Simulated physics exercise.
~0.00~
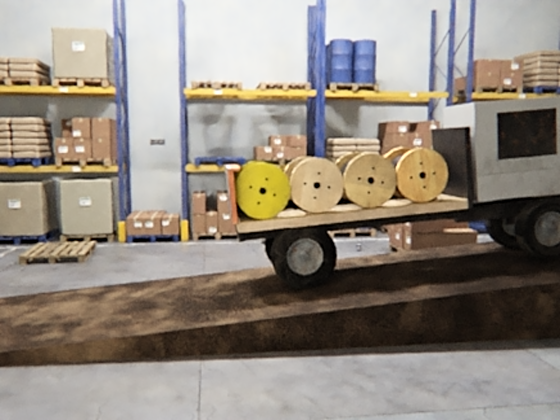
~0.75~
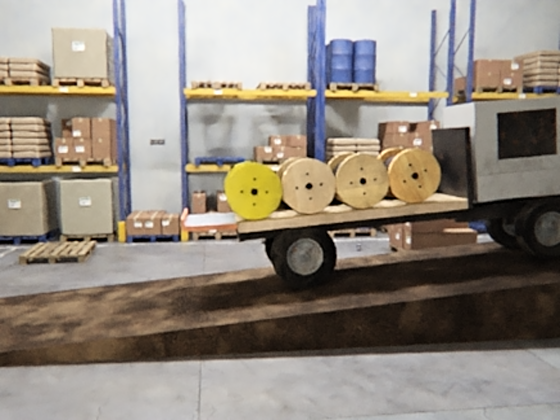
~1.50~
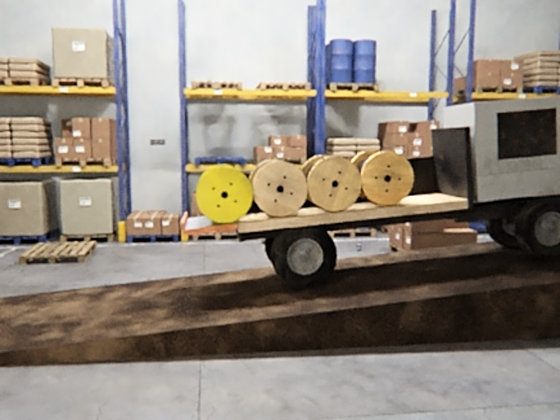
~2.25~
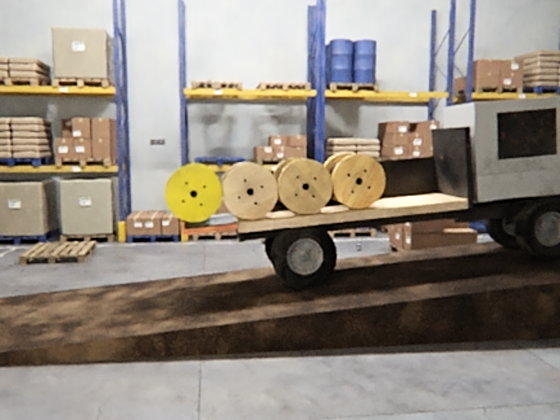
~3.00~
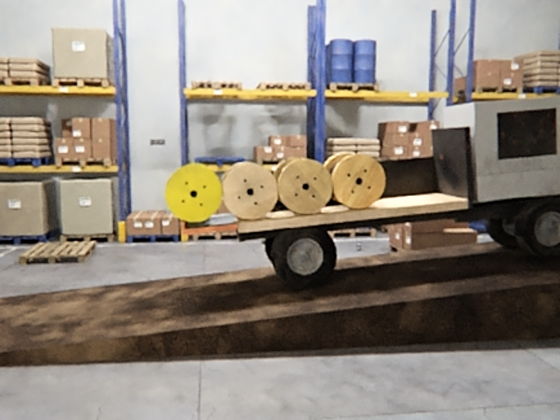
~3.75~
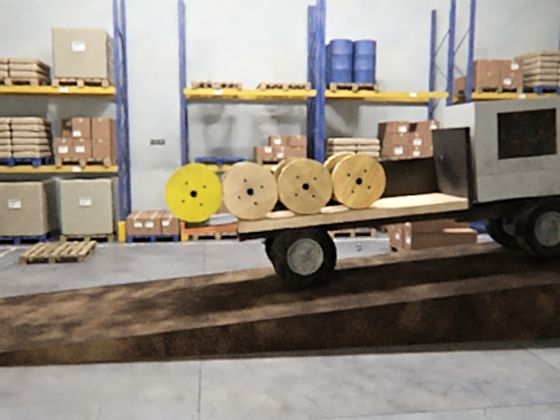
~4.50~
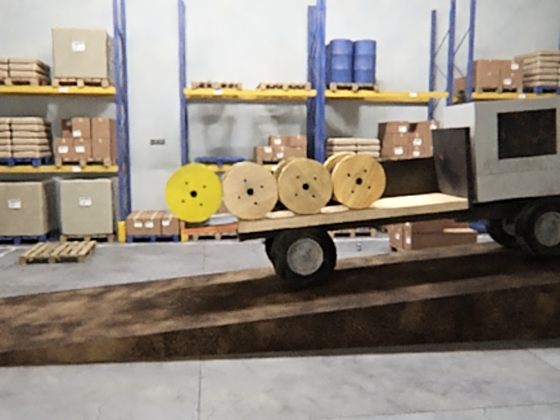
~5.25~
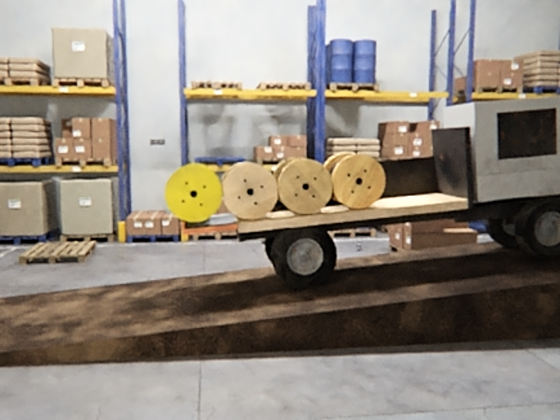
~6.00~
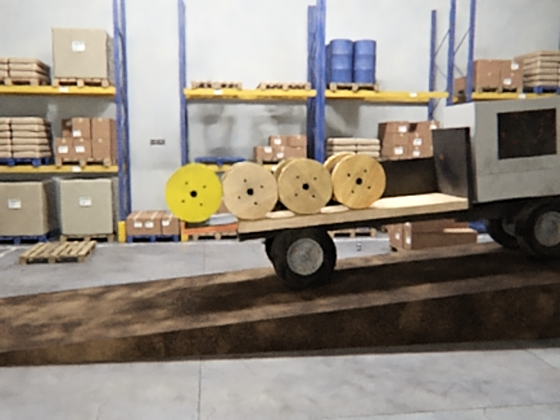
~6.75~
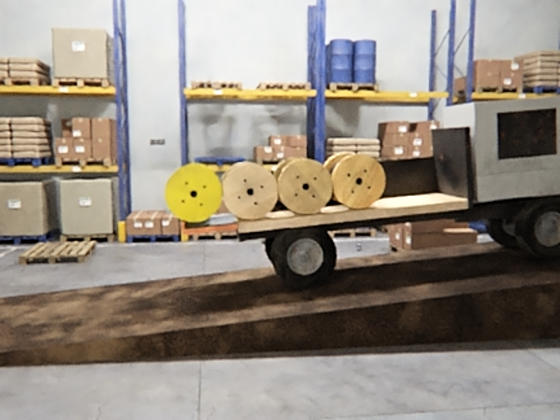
A pick-up's tailgate drops and four reels roll left, the yellow one stopping on it.
